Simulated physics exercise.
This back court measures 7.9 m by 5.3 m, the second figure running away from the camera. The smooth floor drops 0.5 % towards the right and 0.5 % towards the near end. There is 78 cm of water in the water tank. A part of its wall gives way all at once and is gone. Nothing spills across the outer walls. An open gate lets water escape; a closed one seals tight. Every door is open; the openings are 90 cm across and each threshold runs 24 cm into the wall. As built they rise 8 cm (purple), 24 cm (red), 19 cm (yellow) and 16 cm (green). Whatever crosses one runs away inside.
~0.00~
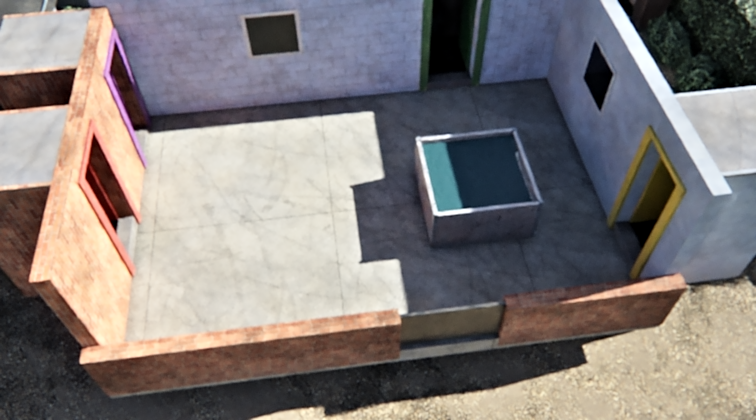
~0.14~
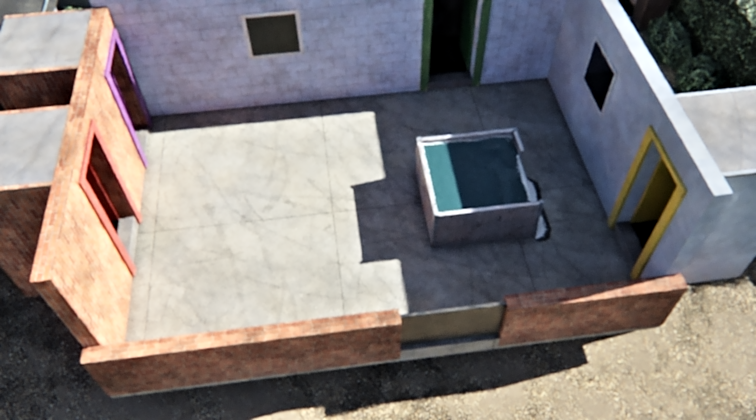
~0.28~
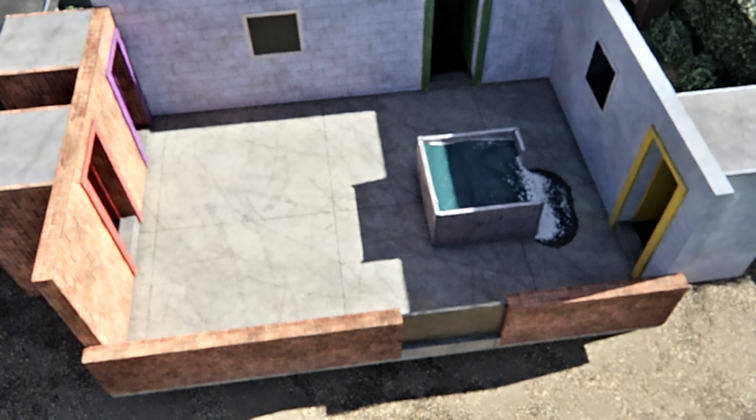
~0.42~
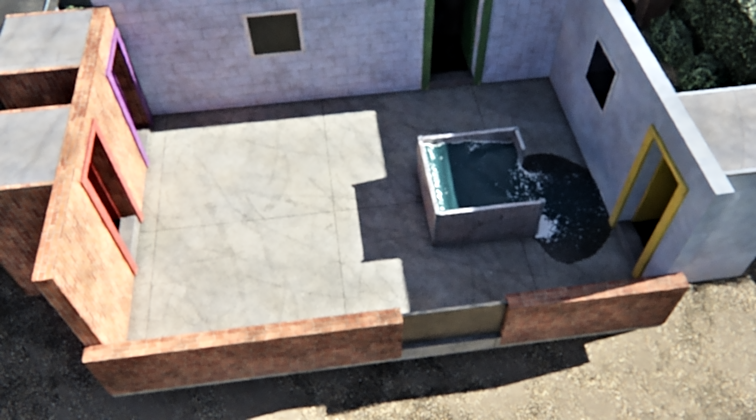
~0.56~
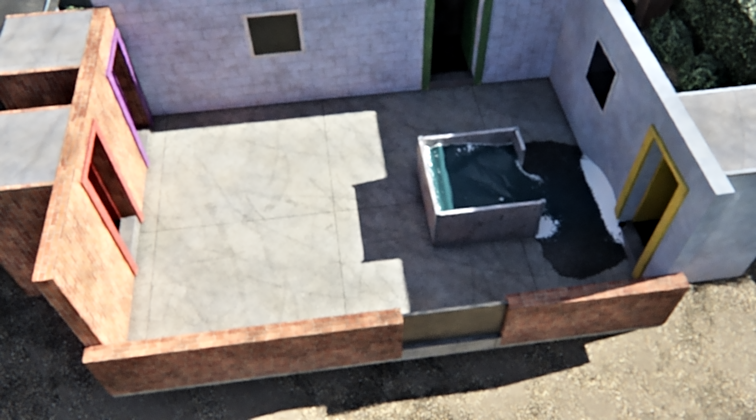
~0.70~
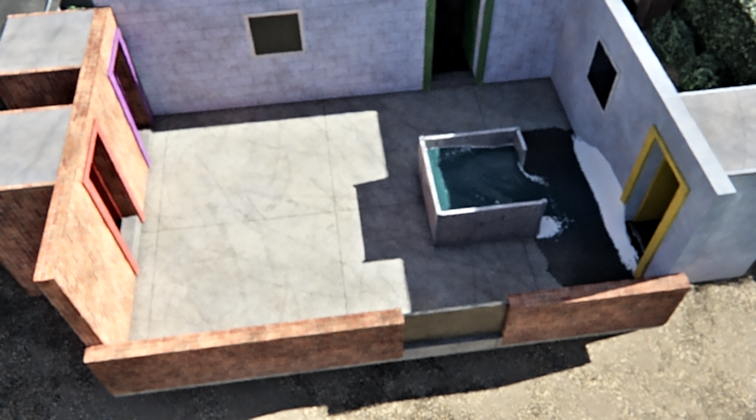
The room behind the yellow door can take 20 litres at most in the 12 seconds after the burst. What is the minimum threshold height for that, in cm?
At least 30 cm or so.
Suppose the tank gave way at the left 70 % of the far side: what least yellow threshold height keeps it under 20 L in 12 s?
About 7.0 cm.
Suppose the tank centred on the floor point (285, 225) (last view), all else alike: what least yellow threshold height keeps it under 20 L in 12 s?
Some 22 cm.
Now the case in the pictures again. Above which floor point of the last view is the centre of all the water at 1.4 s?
Around (525, 204).
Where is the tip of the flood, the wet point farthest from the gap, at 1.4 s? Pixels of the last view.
At about (544, 79).
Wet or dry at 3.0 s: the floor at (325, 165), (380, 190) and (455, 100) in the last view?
In turn: Dry, not reached, wet.
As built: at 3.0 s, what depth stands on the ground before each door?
In cm: Purple 0, red 0, yellow 21, green 13.
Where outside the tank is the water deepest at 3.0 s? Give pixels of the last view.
Around (640, 306).
After 1.4 s water covers 15 % of the floor, deepest (54 cm) near (640, 306); 33 cm at the yellow door, 23 litres in over its 19 cm threshold.
After 3.0 s water covers 40 % of the floor, deepest (28 cm) near (640, 306); 21 cm at the yellow door, 75 litres in over its 19 cm threshold.
After 12.0 s water covers 100 % of the floor, deepest (10 cm) near (348, 342); 5 cm at the yellow door, 80 litres in over its 19 cm threshold.
At the yellow door as built, the water arrived by 0.6 s and peaked near 33 cm at 1.2 s.
With a threshold of 24 cm, 49 litres would have come in within the 12 s; with 32.5 cm, 12 litres. So under 20 litres takes about 30 cm.
